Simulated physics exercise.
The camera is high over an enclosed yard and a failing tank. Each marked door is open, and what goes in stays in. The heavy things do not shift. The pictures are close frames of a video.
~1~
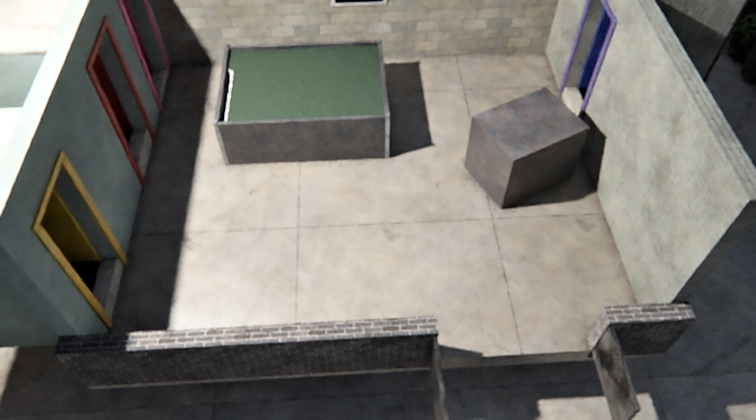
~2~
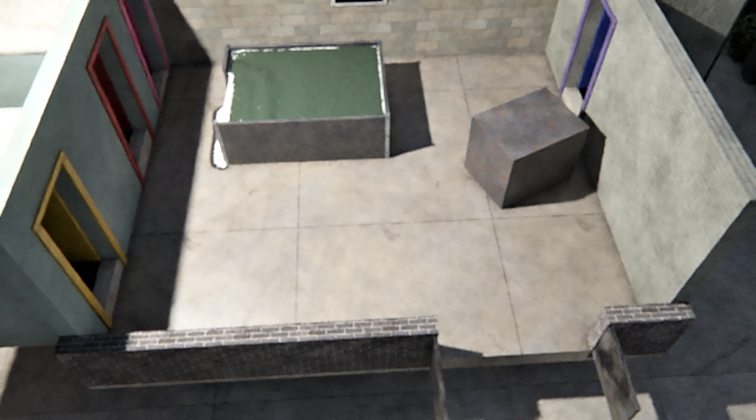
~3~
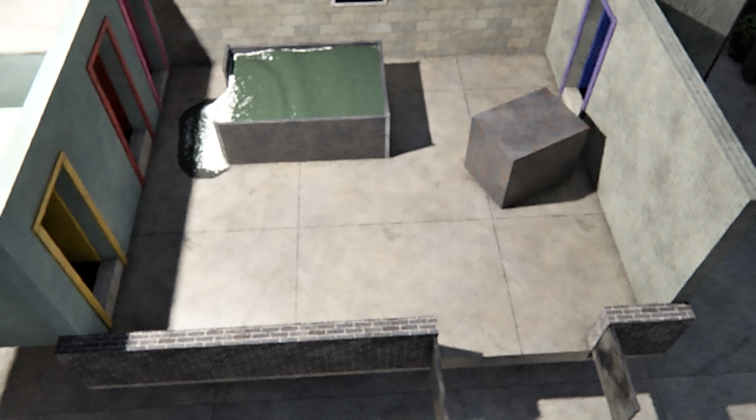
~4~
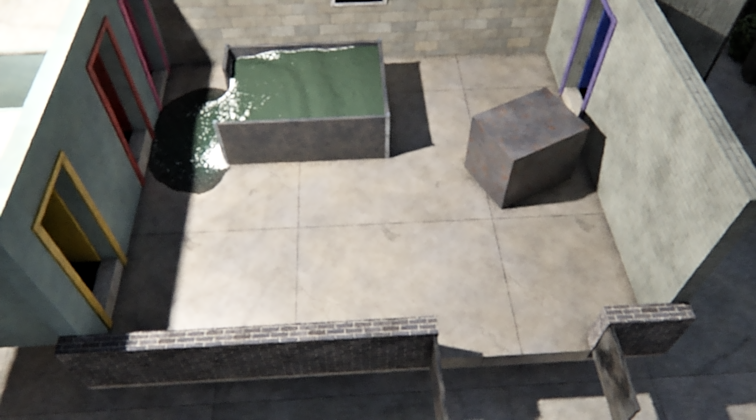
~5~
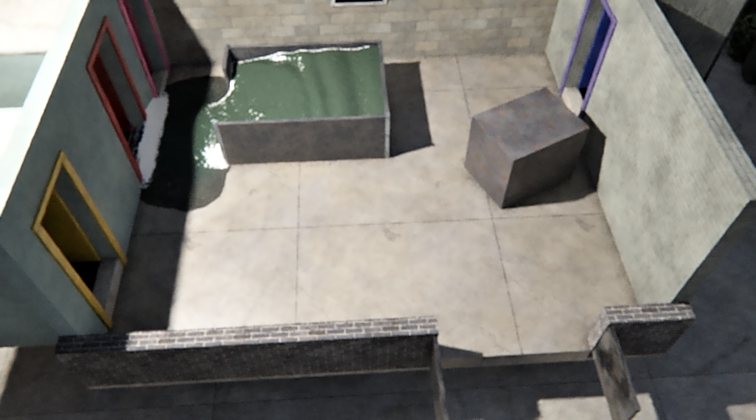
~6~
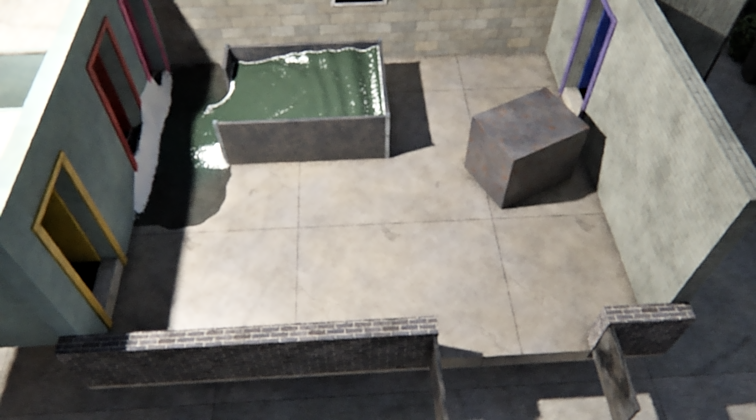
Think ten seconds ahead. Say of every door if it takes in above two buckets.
The yellow door stays under that; the pink door takes more than that; the blue door stays under that; the red door takes more than that.
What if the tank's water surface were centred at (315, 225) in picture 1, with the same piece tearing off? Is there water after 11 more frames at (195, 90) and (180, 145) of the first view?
In turn: Flooded, awash.
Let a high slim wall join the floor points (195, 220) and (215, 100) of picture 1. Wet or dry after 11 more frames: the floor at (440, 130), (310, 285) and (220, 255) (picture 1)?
In that order: No water, covered, under water.
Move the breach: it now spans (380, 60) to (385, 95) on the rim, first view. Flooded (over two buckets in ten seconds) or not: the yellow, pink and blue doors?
Then: The yellow door holds; the pink door is under; the blue door goes over.
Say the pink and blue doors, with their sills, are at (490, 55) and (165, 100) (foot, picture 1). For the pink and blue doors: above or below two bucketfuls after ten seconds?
Then: Pink stays under, blue takes more.
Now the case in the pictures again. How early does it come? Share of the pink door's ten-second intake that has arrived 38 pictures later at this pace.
About 100 per cent.
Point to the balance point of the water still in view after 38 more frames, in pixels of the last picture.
Roughly at (334, 169).
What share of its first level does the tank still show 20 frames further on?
About 36 per cent.
A moment on, water covers 15 % of the floor; the yellow door wet at the sill, nothing in, the pink door under two buckets in, the blue door not reached, the red door far over two buckets in.
Next, water covers 30 % of the floor; the yellow door wet at the sill, nothing in, the pink door over two buckets in, the blue door not reached, the red door far over two buckets in.
Then, water covers 50 % of the floor; the yellow door wet at the sill, nothing in, the pink door far over two buckets in, the blue door not reached, the red door far over two buckets in.
Later, water covers 85 % of the floor; the yellow door wet at the sill, nothing in, the pink door far over two buckets in, the blue door wet at the sill, nothing in, the red door far over two buckets in.
In the end, water covers 95 % of the floor; the yellow door wet at the sill, nothing in, the pink door far over two buckets in, the blue door wet at the sill, nothing in, the red door far over two buckets in.
